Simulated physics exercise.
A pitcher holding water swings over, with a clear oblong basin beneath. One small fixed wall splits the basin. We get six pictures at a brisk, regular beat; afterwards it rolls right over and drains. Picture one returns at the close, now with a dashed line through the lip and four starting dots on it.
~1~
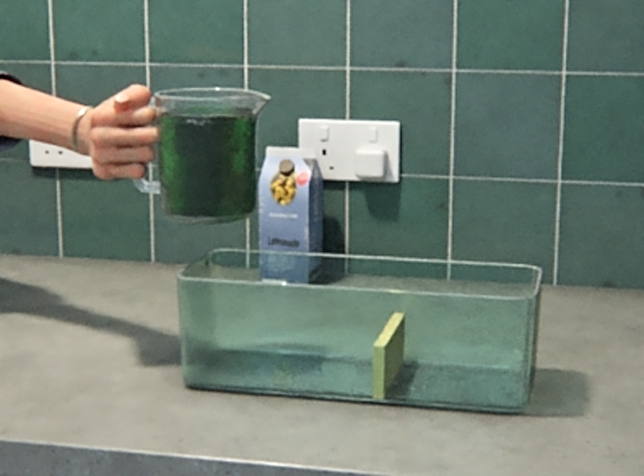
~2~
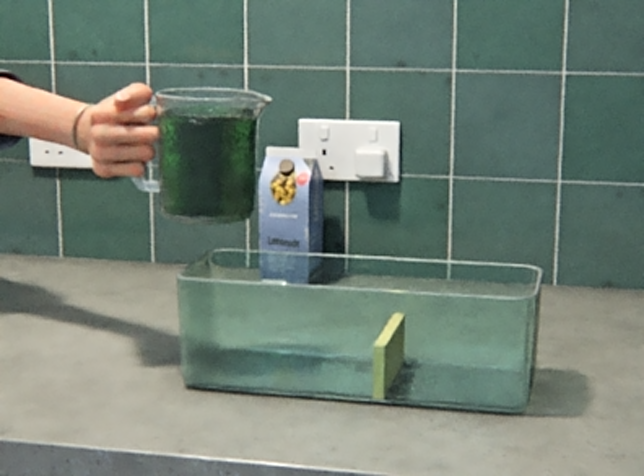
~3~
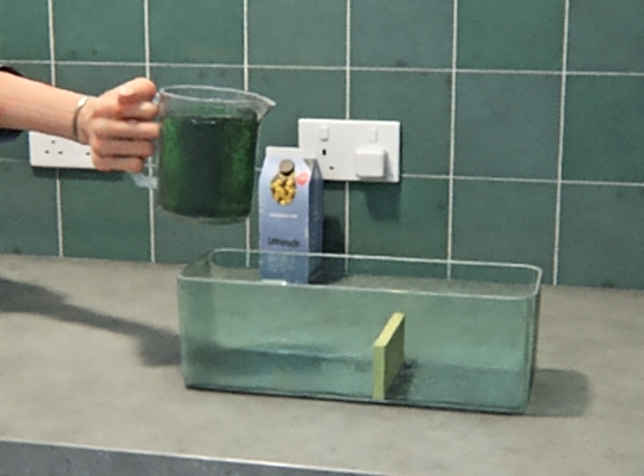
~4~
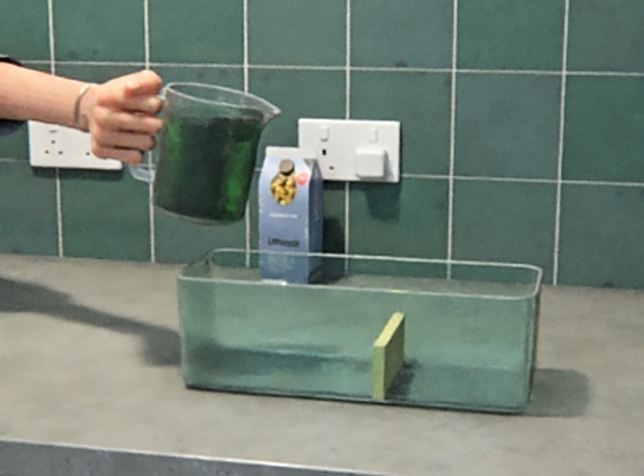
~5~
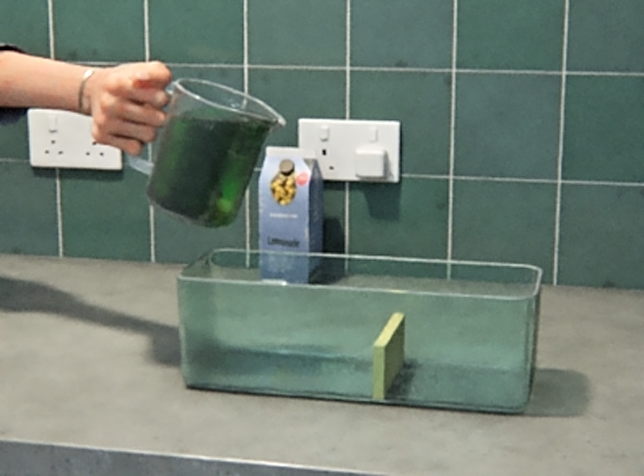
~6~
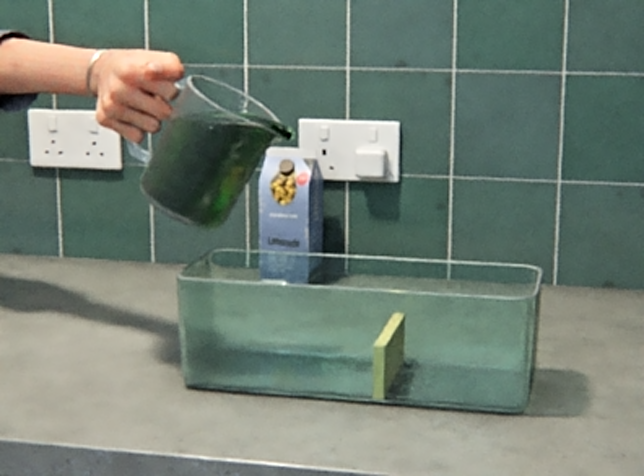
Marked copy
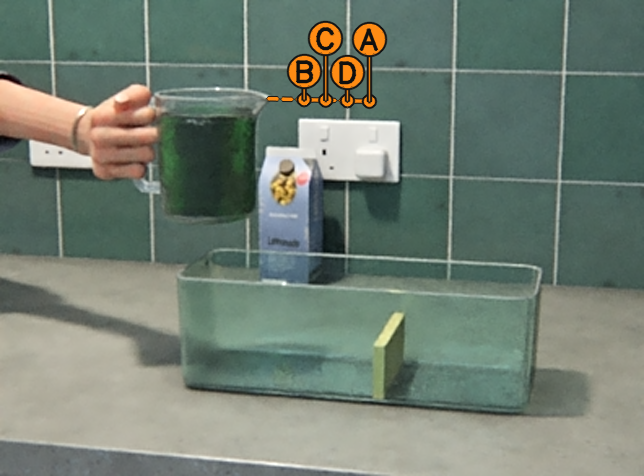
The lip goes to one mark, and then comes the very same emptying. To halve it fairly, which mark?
Best: C.
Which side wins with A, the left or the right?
The right side.
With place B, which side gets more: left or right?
The left one.
On the marked copy, A at (369, 101); B at (304, 99); C at (325, 100); D at (347, 100).
With A, about 3 % ends left of the wall and 97 % right of it.
With B, about 83 % ends left of the wall and 16 % right of it.
With C, about 46 % ends left of the wall and 53 % right of it.
With D, about 17 % ends left of the wall and 82 % right of it.
